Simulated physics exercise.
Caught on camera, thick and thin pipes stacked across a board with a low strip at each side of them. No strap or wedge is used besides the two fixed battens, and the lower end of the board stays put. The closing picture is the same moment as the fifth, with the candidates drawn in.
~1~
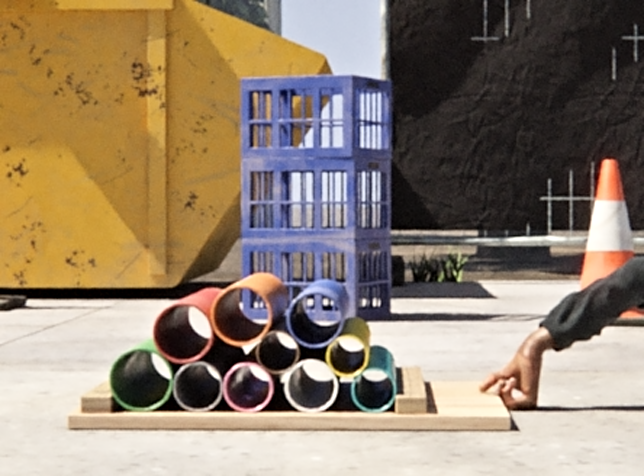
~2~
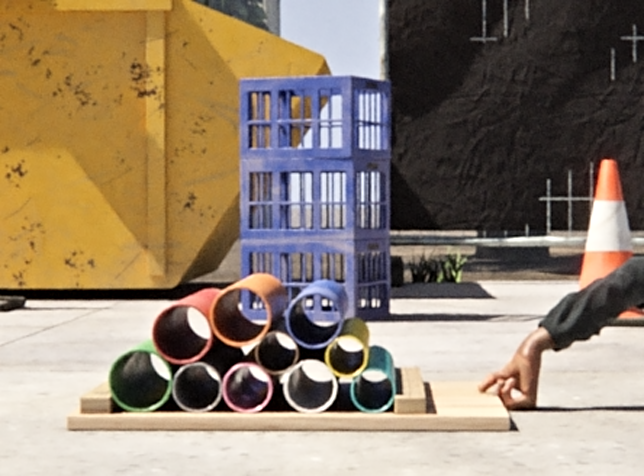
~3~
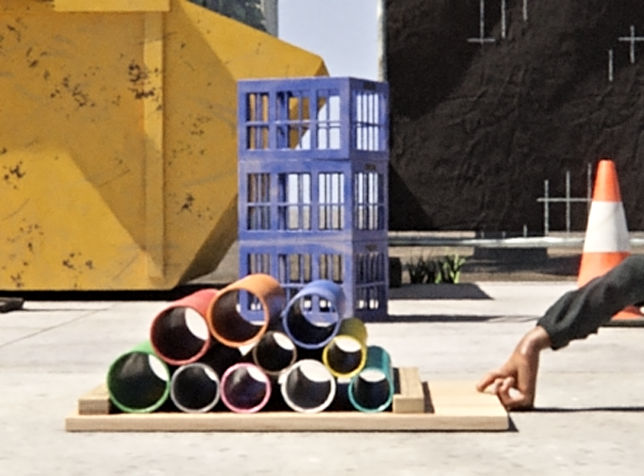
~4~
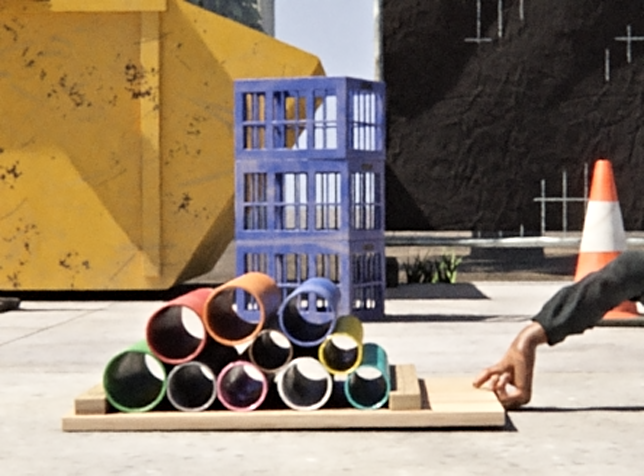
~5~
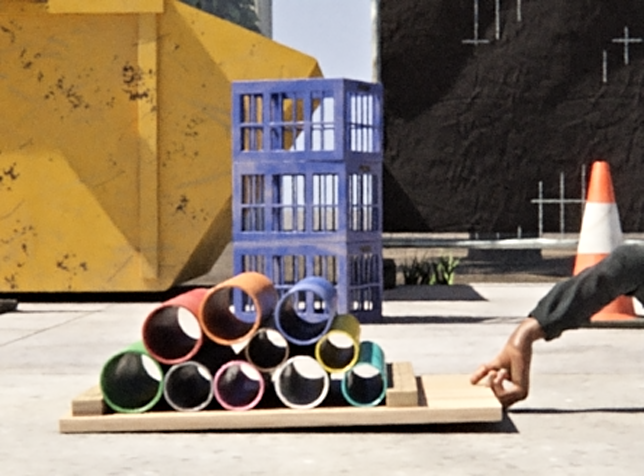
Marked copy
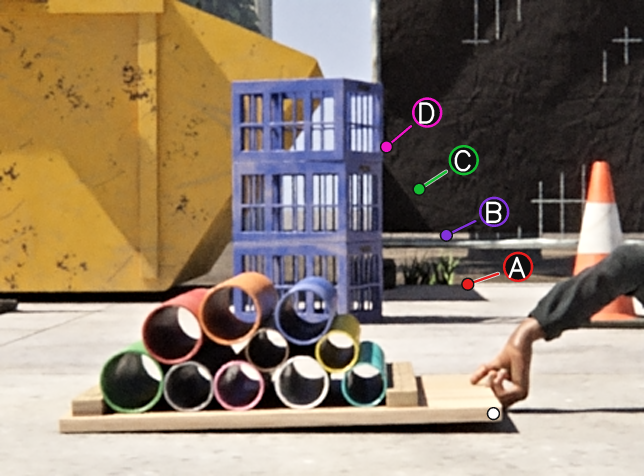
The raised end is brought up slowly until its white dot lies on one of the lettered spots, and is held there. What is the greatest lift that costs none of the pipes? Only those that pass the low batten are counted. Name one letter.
Up to B.
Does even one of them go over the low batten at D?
Yes.
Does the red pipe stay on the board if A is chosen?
Yes.
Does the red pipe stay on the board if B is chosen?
Yes, with B.
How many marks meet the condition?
Two of them.
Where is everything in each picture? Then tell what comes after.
In the first picture, pink pipe (248, 388); white pipe (311, 386); turquoise pipe (374, 390).
In the second picture, turquoise pipe (373, 391); brown pipe (277, 353).
In the third picture, board (294, 396); turquoise pipe (372, 391); yellow pipe (345, 357); orange pipe (238, 317).
In the fourth picture, board (290, 393); green pipe (135, 381); grey pipe (192, 387).
In the fifth picture, board (288, 392); green pipe (132, 381); grey pipe (189, 387).
On the copy, A at (468, 284); B at (447, 235); C at (419, 189); D at (386, 147); the white dot at (494, 414).
On B. First, board at 16°.
Then, board at 26°.
Finally, board at 26°, none over the low batten.
By contrast, A none over the low batten; C four over the low batten (brown, red, blue, orange); D six over the low batten.
